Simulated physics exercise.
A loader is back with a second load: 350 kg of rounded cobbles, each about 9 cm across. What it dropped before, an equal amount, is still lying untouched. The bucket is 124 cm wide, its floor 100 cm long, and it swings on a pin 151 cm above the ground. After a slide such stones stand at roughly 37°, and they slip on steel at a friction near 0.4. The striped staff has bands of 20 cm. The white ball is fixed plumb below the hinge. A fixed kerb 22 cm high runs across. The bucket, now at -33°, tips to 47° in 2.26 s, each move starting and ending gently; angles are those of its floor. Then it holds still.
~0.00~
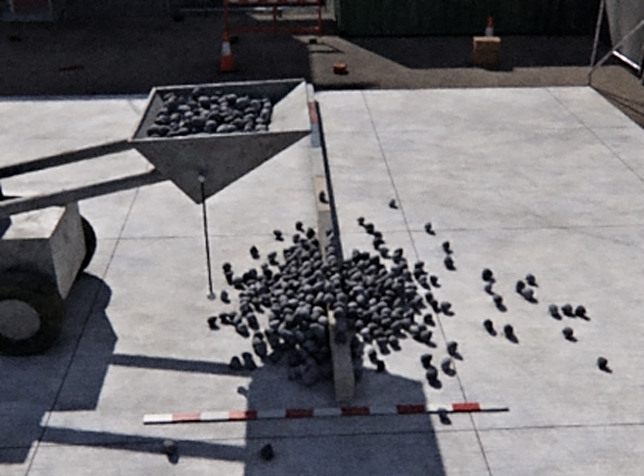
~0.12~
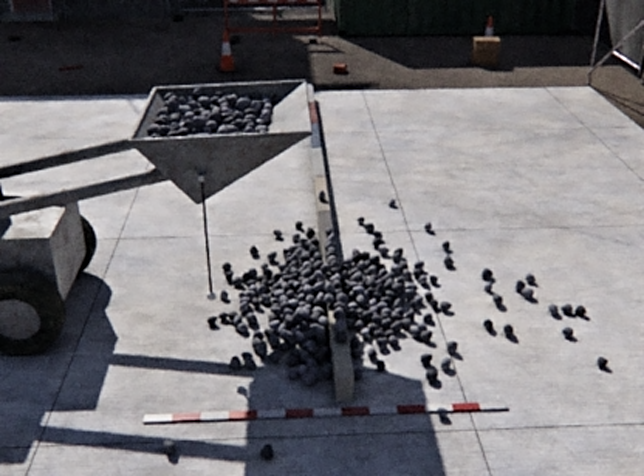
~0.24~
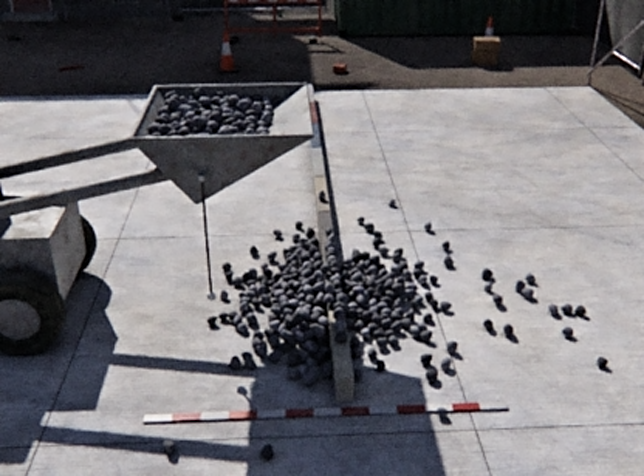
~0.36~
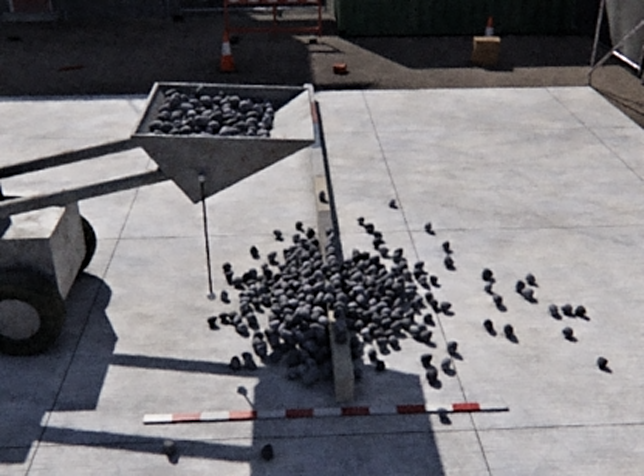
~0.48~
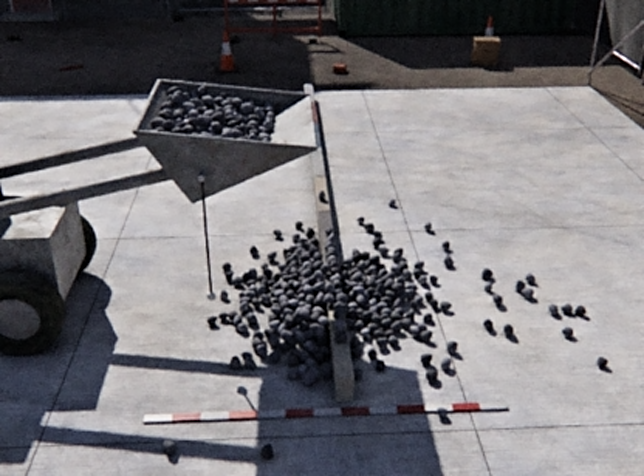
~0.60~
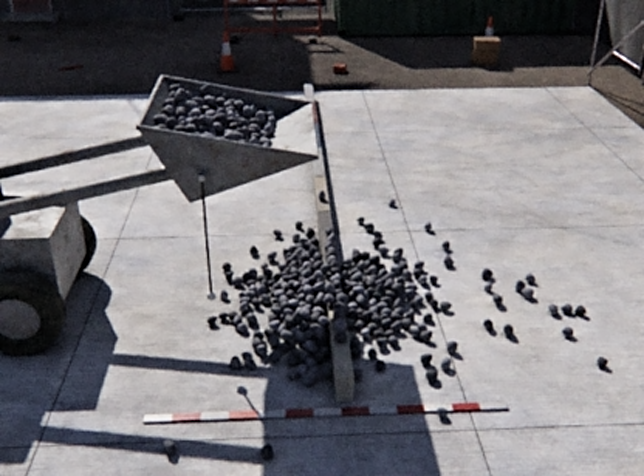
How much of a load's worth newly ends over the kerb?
Close to 34 parts in a hundred.
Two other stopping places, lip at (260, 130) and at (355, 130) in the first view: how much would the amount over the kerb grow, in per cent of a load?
Near 0 per cent from the first place, 95 from the second.
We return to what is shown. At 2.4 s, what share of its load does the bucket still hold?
About 0 per cent.
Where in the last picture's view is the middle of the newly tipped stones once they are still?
Around (313, 291).
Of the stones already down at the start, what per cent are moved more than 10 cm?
About 15 per cent.
After 1.7 s the floor is at 34°; in per cent of one load, 95 in the bucket, 68 on this side of the kerb, 37 over the kerb; the foremost stones are at (555, 308).
After 2.4 s the floor is at 47°; in per cent of one load, 1 in the bucket, 140 on this side of the kerb, 58 over the kerb; the foremost stones are at (555, 308).
After 2.7 s the floor is at 47°; in per cent of one load, 0 in the bucket, 132 on this side of the kerb, 67 over the kerb; the foremost stones are at (555, 308).
After 5.4 s the floor is at 47°; in per cent of one load, 0 in the bucket, 129 on this side of the kerb, 70 over the kerb; the foremost stones are at (555, 308). Net gain over the kerb, 34.
